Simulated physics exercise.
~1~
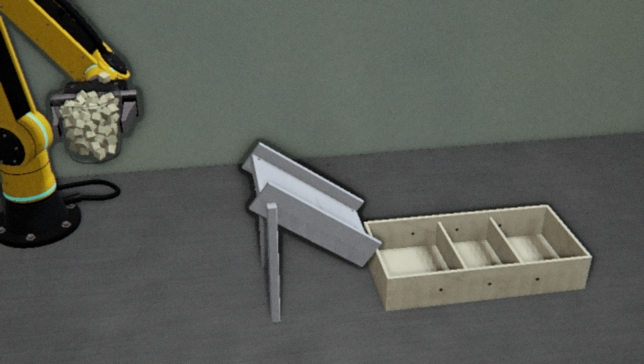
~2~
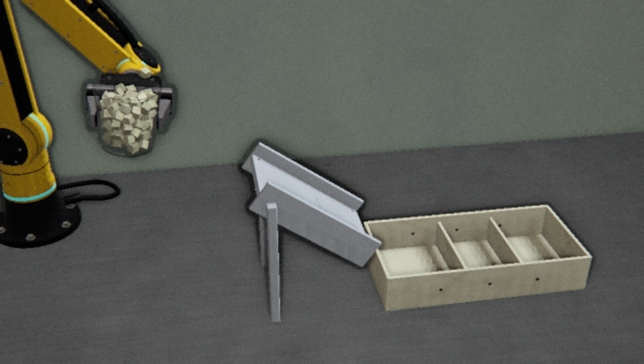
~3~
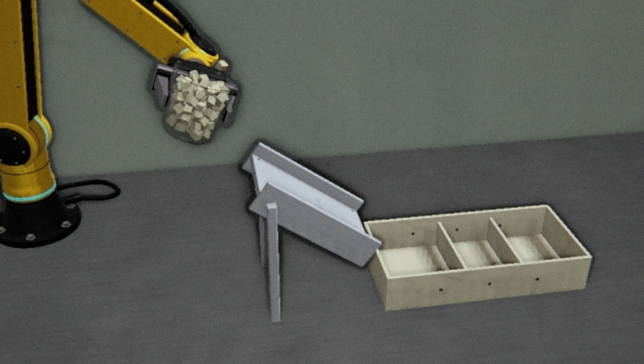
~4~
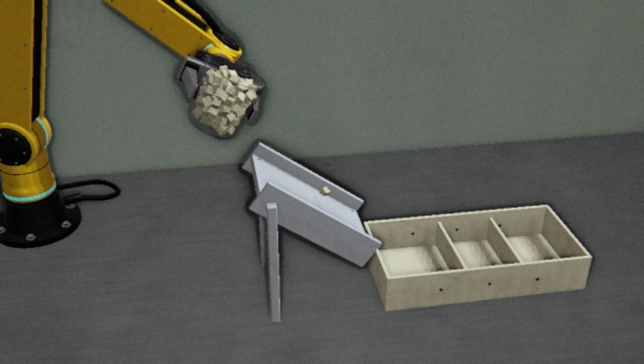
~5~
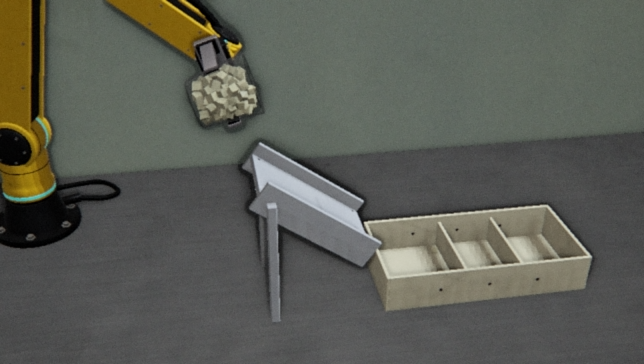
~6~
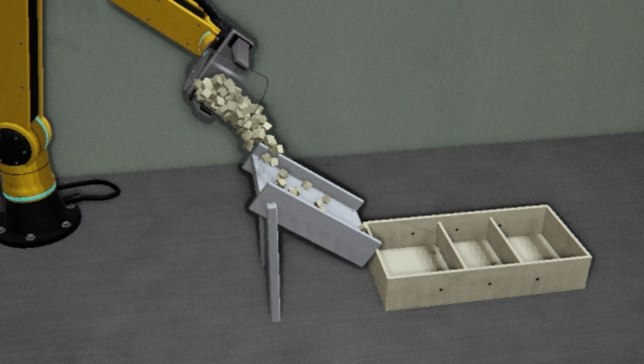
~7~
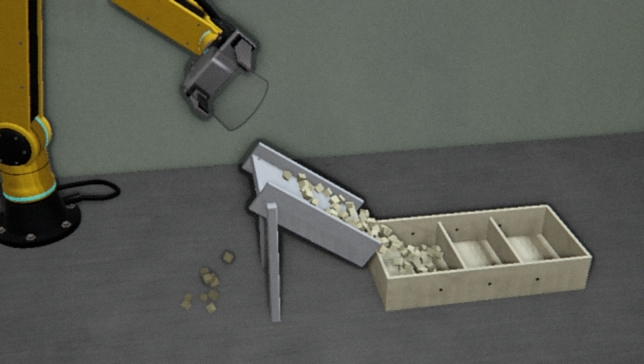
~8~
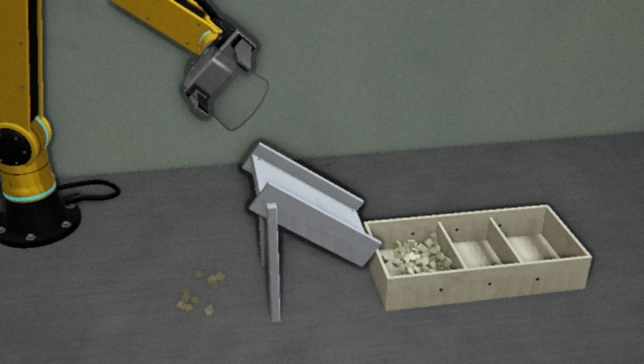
Yellow robot arm carrying a cup of pale cubes right and tipping them down a chute into a box's left compartment, some scattering below.
